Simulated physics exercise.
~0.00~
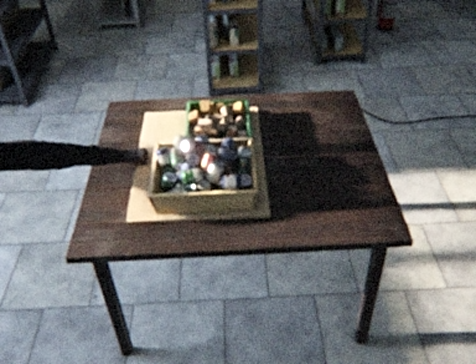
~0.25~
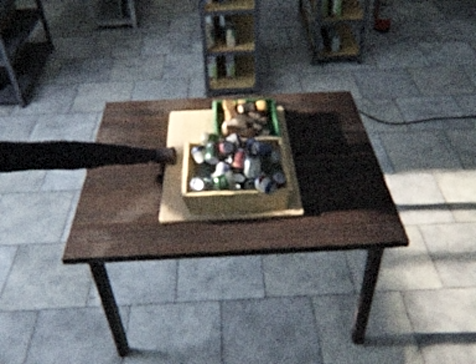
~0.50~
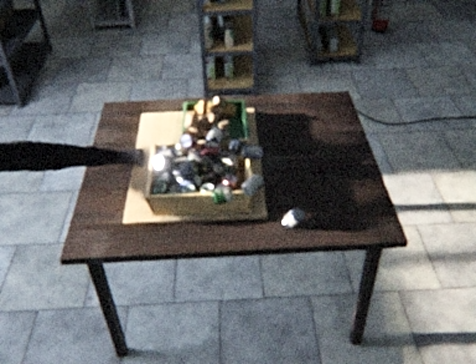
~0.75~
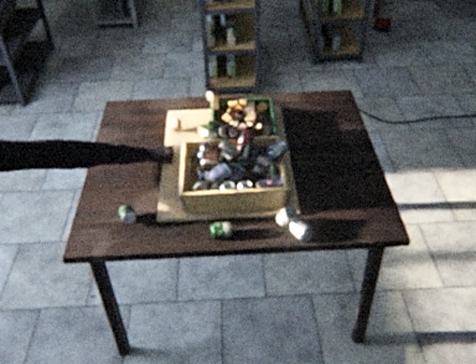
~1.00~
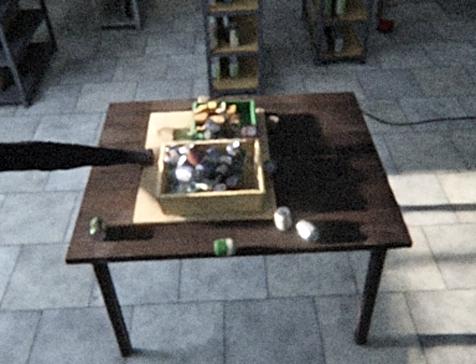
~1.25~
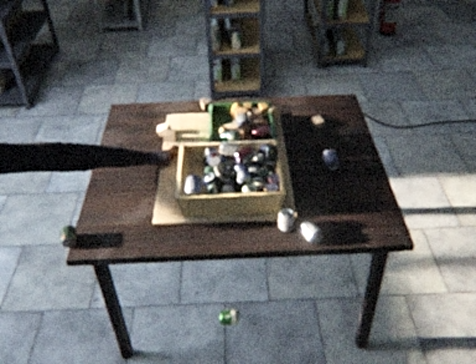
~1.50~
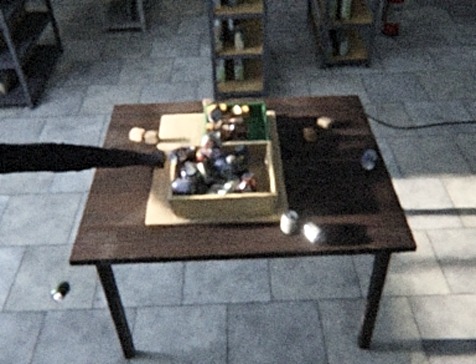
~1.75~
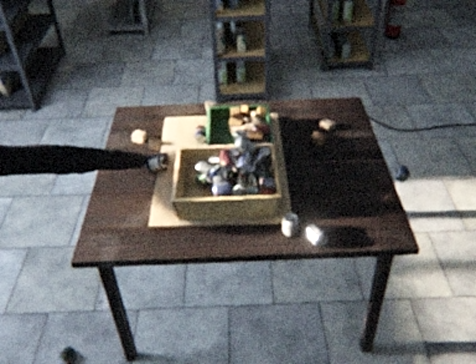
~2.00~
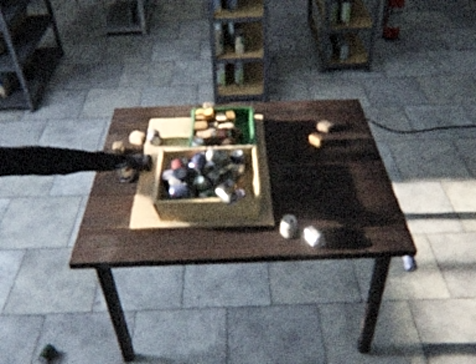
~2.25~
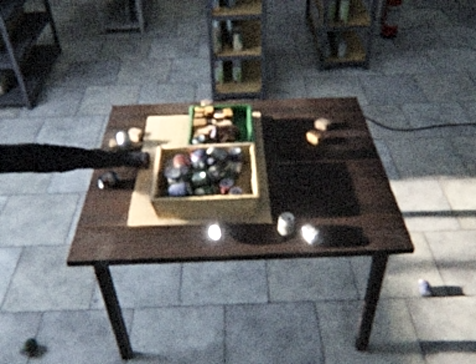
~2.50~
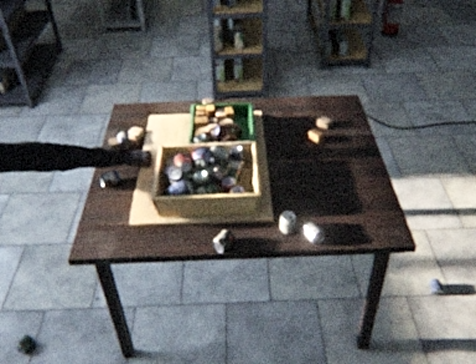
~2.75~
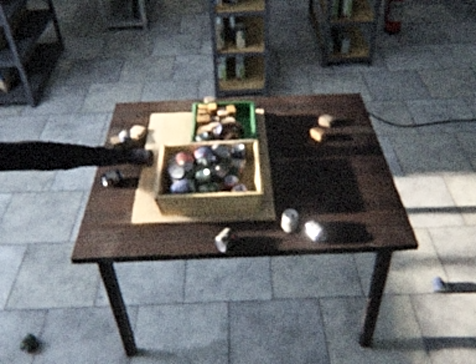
A pale board carrying a wooden tote of mini cans and, behind it, a green tote of wooden blocks sits on a dark brown table, seen from above in a grey-tiled room with shelves behind. A dark arm reaching in from the left stays at the board as it shifts right and left repeatedly. Cans spill over the front and roll across the table, and some drop to the floor, while a few blocks scatter toward the back. The board then rests, both totes still well filled, with loose cans and blocks on the table and a few pieces on the tiles.
